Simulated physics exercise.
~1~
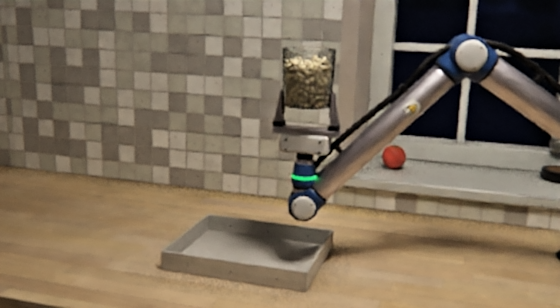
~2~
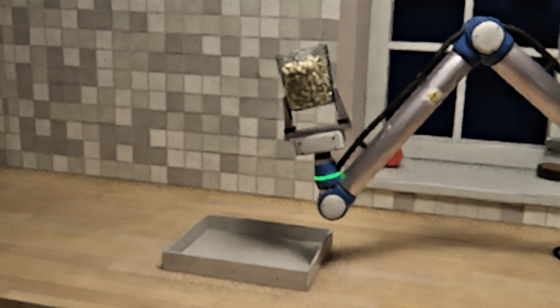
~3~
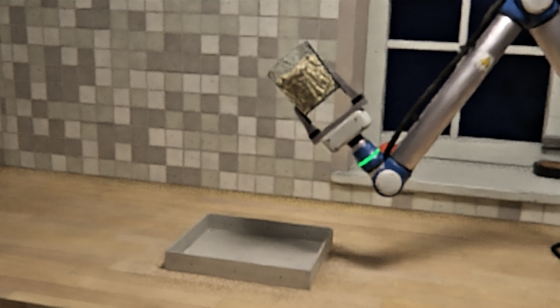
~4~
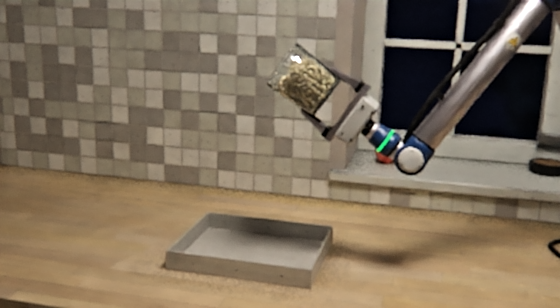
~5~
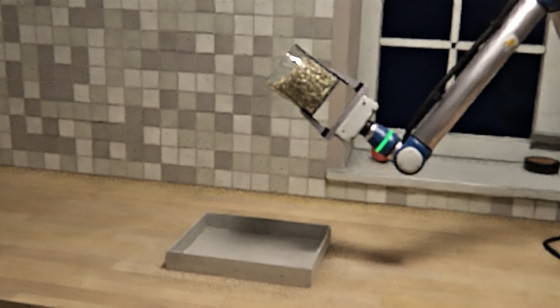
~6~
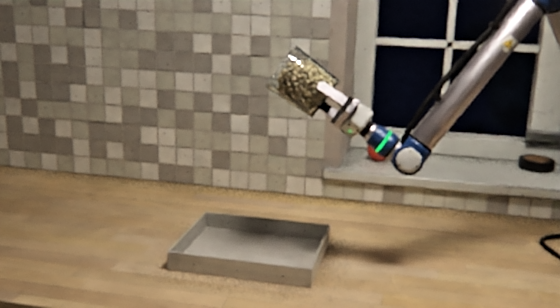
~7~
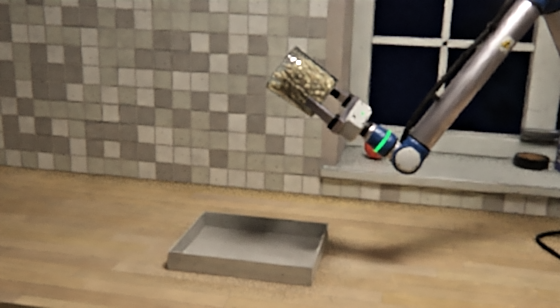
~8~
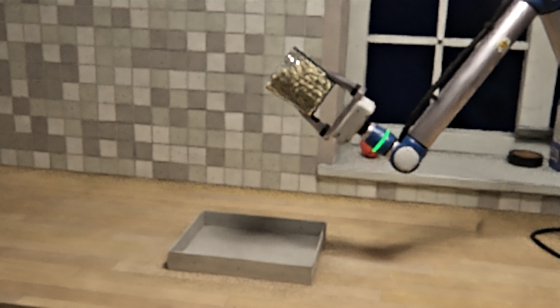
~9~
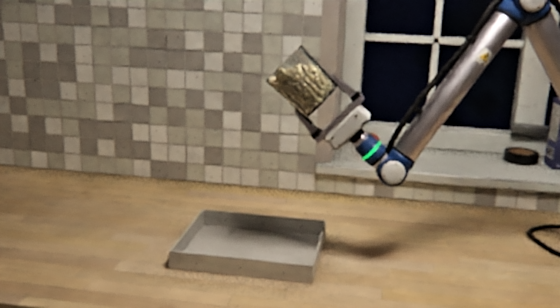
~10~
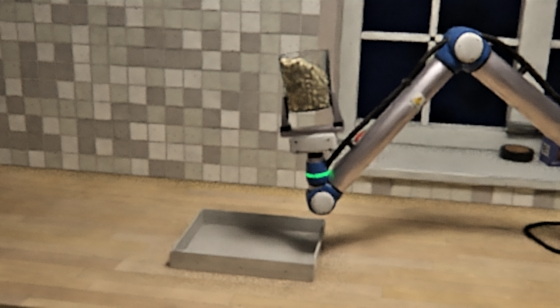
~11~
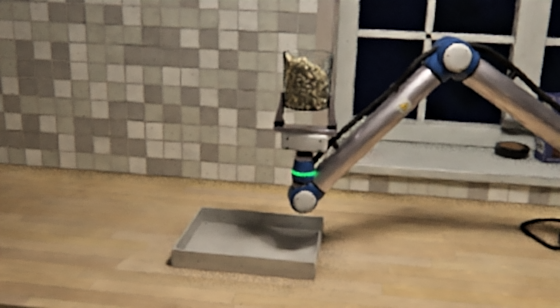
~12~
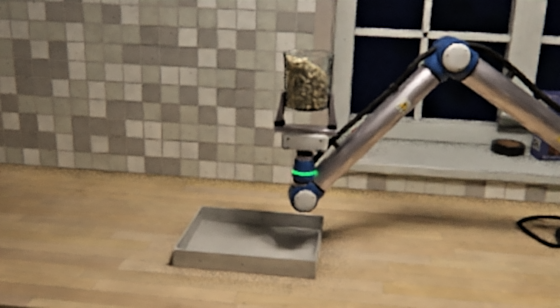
On a wooden counter, a robot arm tilting a beaker of beans leftward above a grey tray, rotating it, then returning it upright, still full.
